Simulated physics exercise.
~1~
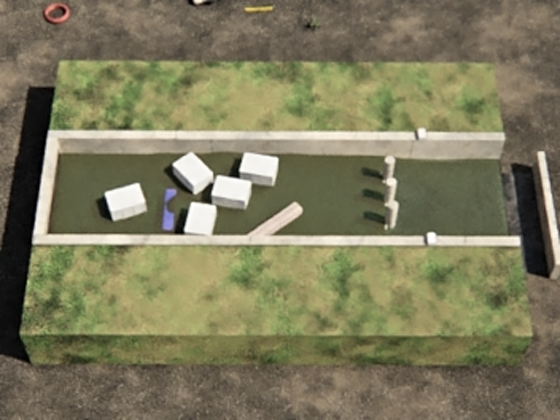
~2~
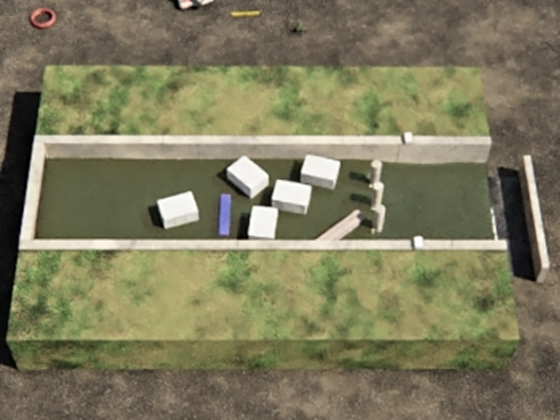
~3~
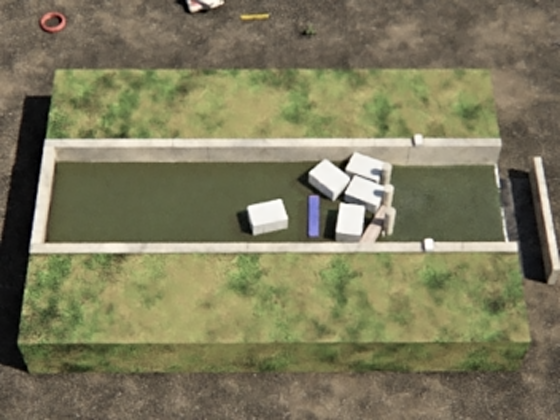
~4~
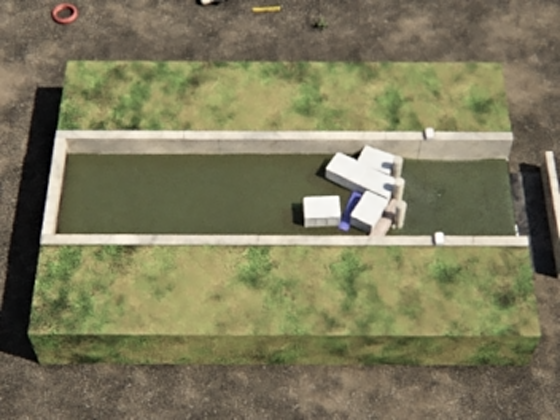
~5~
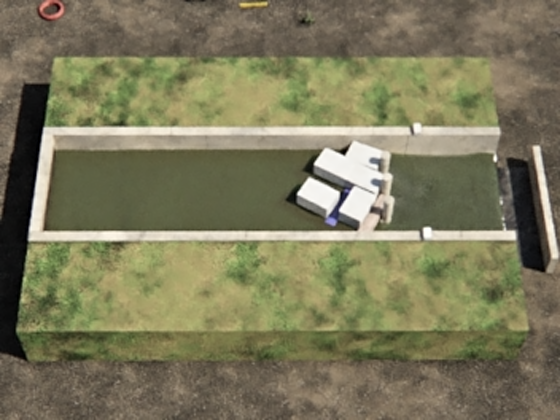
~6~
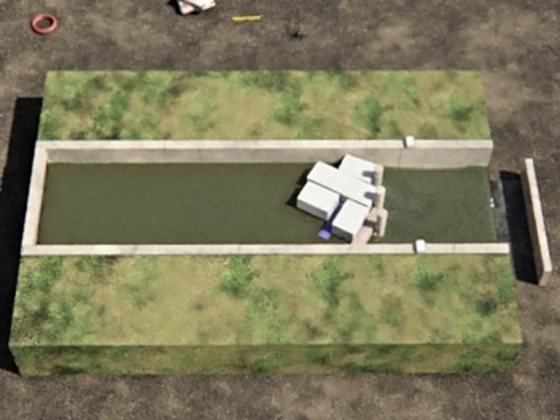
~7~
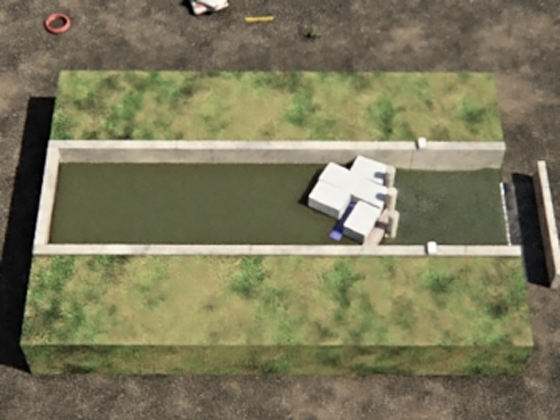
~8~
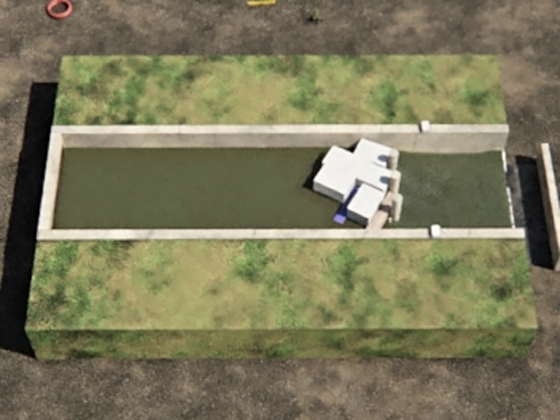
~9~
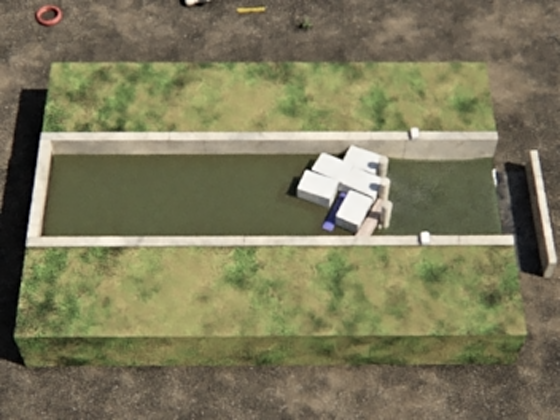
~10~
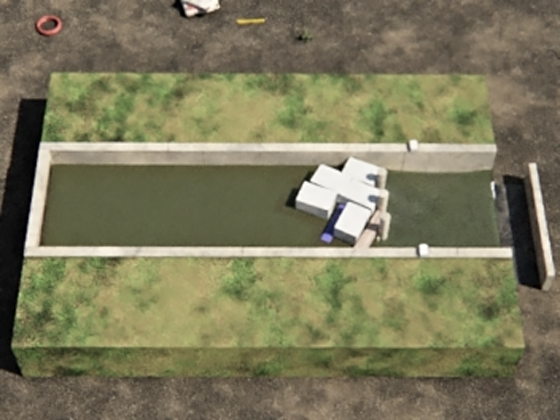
A straight channel of dark green water, walled in pale concrete between two grassy banks, is seen from high above by a slightly swaying camera. Five white blocks, a small blue board and a pale beam float in its left half, while three short posts stand in a row farther right. The loose pieces all drift right, the beam reaching the posts first. The white blocks bunch up behind it, and the trailing block closes in on the blue board. The cluster shifts slightly and packs tighter. It ends jammed against the posts, the blue board caught among the blocks, short of the white marks on the banks.
